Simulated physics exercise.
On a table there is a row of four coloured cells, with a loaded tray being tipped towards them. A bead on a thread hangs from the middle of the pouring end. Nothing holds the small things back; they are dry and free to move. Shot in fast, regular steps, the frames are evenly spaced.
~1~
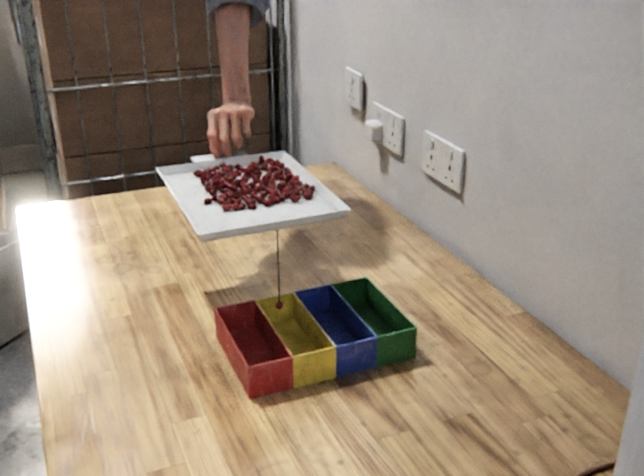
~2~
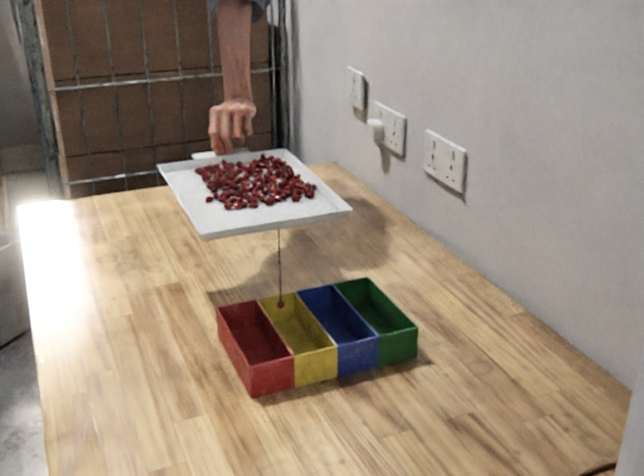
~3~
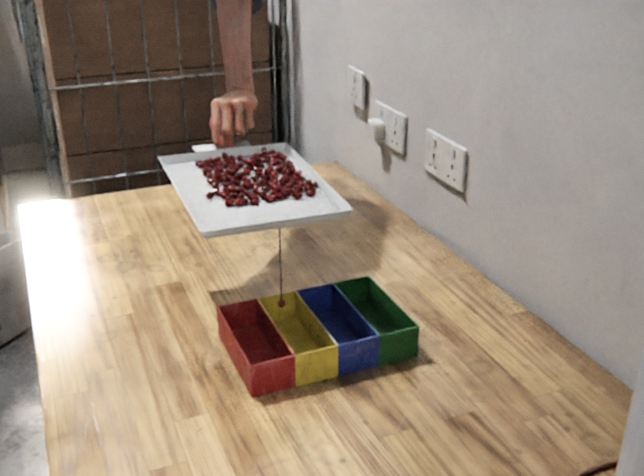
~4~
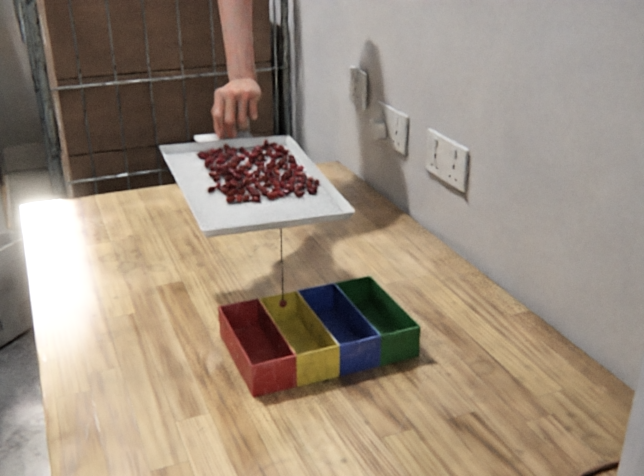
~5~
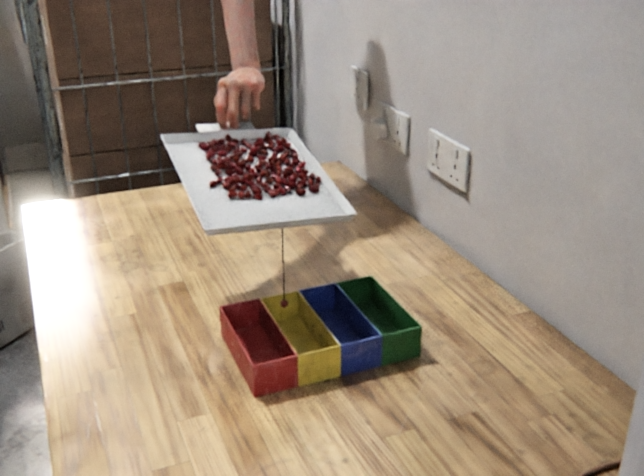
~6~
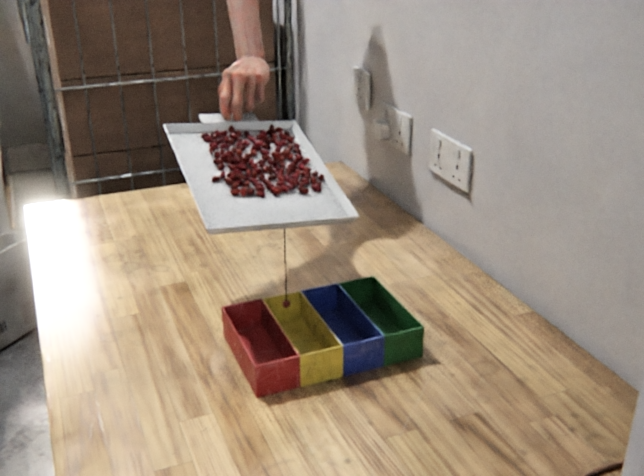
Hand gradually tilting a white tray of dark red beans above red, yellow, blue and green compartments on a wooden table.
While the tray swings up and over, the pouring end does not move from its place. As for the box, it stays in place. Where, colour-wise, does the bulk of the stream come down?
In the blue cell.
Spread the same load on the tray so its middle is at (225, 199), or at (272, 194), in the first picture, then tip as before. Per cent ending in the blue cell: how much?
About 50 and 50 per cent.
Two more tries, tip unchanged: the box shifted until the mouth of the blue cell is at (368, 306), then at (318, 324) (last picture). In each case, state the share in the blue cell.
Roughly 50 per cent, then roughly 20 per cent.
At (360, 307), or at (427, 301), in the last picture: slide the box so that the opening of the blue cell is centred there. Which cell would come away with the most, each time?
The blue one, then that red cell.
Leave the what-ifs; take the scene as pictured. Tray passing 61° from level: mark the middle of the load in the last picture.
(332, 222).
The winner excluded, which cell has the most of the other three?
Second place: The green cell.
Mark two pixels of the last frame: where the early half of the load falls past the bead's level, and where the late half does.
First around (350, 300), afterwards around (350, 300).
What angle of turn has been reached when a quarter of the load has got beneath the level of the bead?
The angle is roughly 65° at that point.
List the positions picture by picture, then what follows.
In the first frame, corners of the pouring end at (202, 232) and (345, 208), level; middle of the load at (253, 184), kidney beans; bead on its thread at (280, 305); red cell at (271, 375); yellow cell at (315, 364); blue cell at (356, 354); green cell at (397, 344).
In the second frame, corners of the pouring end at (203, 231) and (347, 208), level; middle of the load at (255, 182).
In the third frame, corners of the pouring end at (204, 229) and (348, 208), tipped barely, lowest at the right corner; middle of the load at (256, 178).
In the fourth frame, corners of the pouring end at (206, 228) and (350, 210), tipped a little, lowest at the right corner; middle of the load at (257, 172).
In the fifth frame, corners of the pouring end at (208, 226) and (351, 212), tipped a little, lowest at the right corner; middle of the load at (259, 167).
In the sixth frame, corners of the pouring end at (210, 226) and (354, 214), tipped clearly, lowest at the right corner; middle of the load at (262, 162); red cell at (278, 373); yellow cell at (322, 363); blue cell at (363, 353); green cell at (404, 343).
Soon after the last picture, tray tipped steeply; about two thirds on the tray; a small part in the green cell; a small part in the blue cell; a stray few in the yellow cell; about a quarter falling or outside the box.
A little later, tray tipped past a quarter turn; about half in the blue cell; about a third in the green cell; about a quarter in the yellow cell; a stray few falling or outside the box.
Later still, tray tipped past a quarter turn; about half in the blue cell; about a third in the green cell; about a quarter in the yellow cell; a stray few falling or outside the box.
At rest, tray tipped past a quarter turn; about half in the blue cell; about a third in the green cell; about a quarter in the yellow cell; none in the red cell; a stray few outside the box.
